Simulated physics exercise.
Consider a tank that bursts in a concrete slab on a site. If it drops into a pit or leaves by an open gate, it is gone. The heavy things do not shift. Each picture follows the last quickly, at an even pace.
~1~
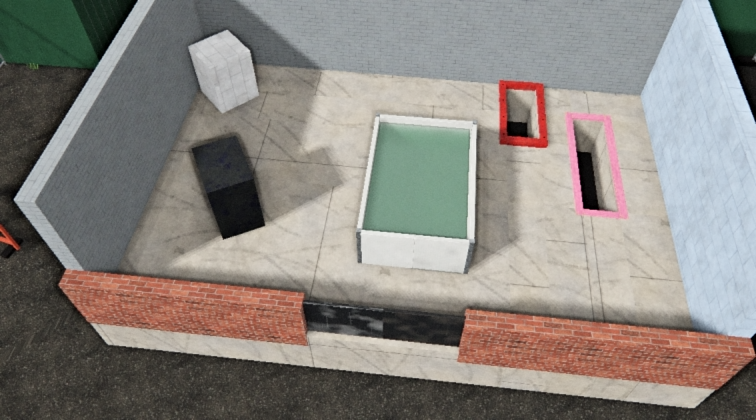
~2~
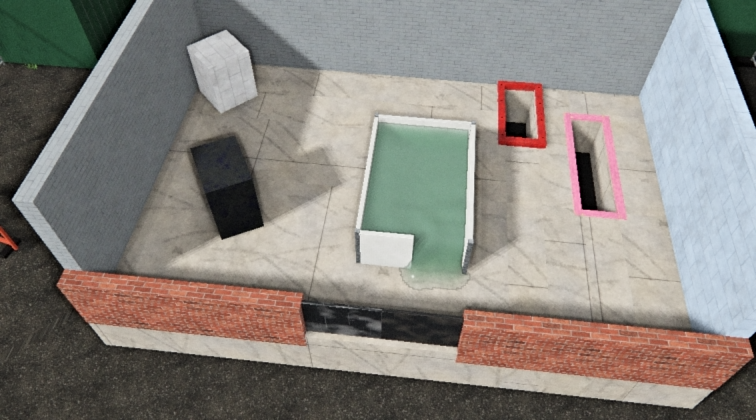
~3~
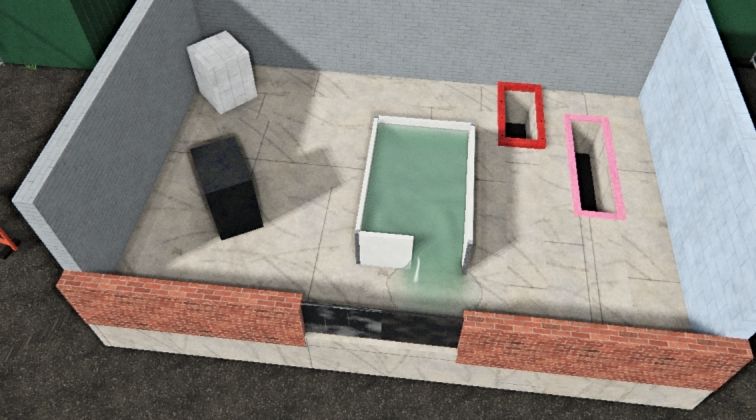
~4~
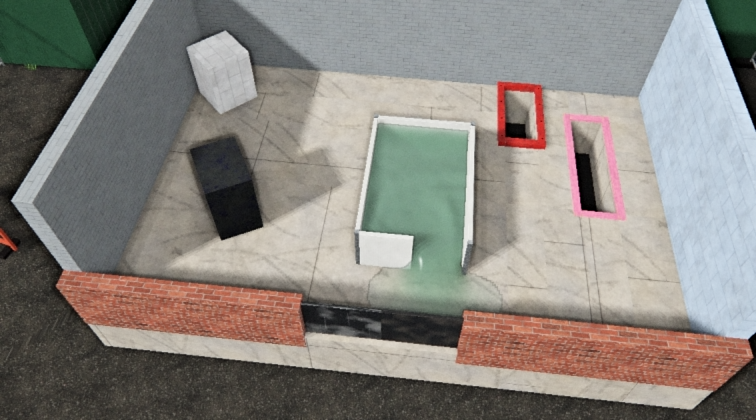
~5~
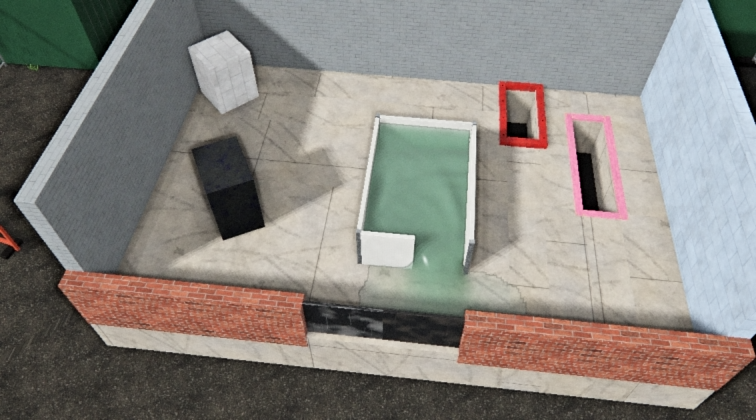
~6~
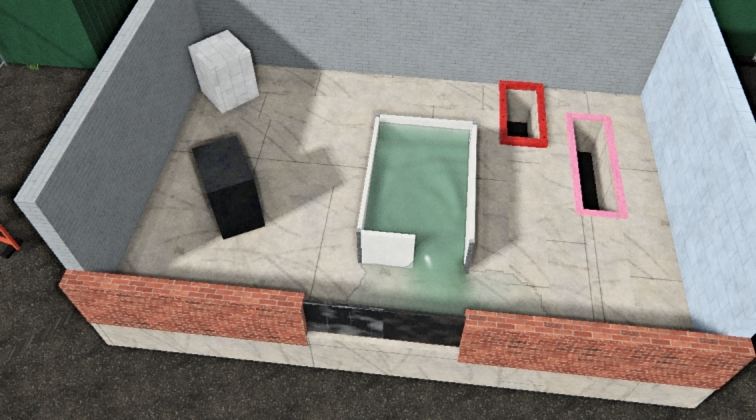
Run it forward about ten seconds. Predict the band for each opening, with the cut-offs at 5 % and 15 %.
Result: Gate: Smaller than five per cent. Pink pit: Greater than fifteen per cent. Red pit: Smaller than five per cent.
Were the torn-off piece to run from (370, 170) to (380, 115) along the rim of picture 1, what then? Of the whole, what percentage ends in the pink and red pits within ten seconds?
The pink pit gets 0 per cent and the red pit 4 per cent.
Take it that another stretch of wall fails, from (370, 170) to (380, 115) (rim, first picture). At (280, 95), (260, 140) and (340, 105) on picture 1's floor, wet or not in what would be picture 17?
So the first one is drenched, the next drenched, and the last drenched.
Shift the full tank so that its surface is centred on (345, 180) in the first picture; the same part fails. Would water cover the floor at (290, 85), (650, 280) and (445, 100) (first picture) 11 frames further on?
In turn: Not flooded, covered, no water.
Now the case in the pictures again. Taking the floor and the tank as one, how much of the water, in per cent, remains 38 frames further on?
Roughly 90 parts in every hundred.
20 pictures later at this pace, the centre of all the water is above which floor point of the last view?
The water's centre sits above (436, 243).
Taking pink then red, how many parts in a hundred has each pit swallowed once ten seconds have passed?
Near 26 in a hundred, followed by near 0 in a hundred.
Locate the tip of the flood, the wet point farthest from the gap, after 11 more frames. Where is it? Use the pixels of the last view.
Point: (132, 301) in the last picture's pixels.
A moment on, water covers 15 % of the floor; the gate 0 %, the pink pit 0 %, the red pit 0 %.
Next, water covers 30 % of the floor; the gate 0 %, the pink pit 0 %, the red pit 0 %.
Then, water covers 50 % of the floor; the gate 0 %, the pink pit 1 %, the red pit 0 %.
Later, water covers 70 % of the floor; the gate 0 %, the pink pit 11 %, the red pit 0 %.
In the end, water covers 90 % of the floor; the gate 0 %, the pink pit 26 %, the red pit 0 %.
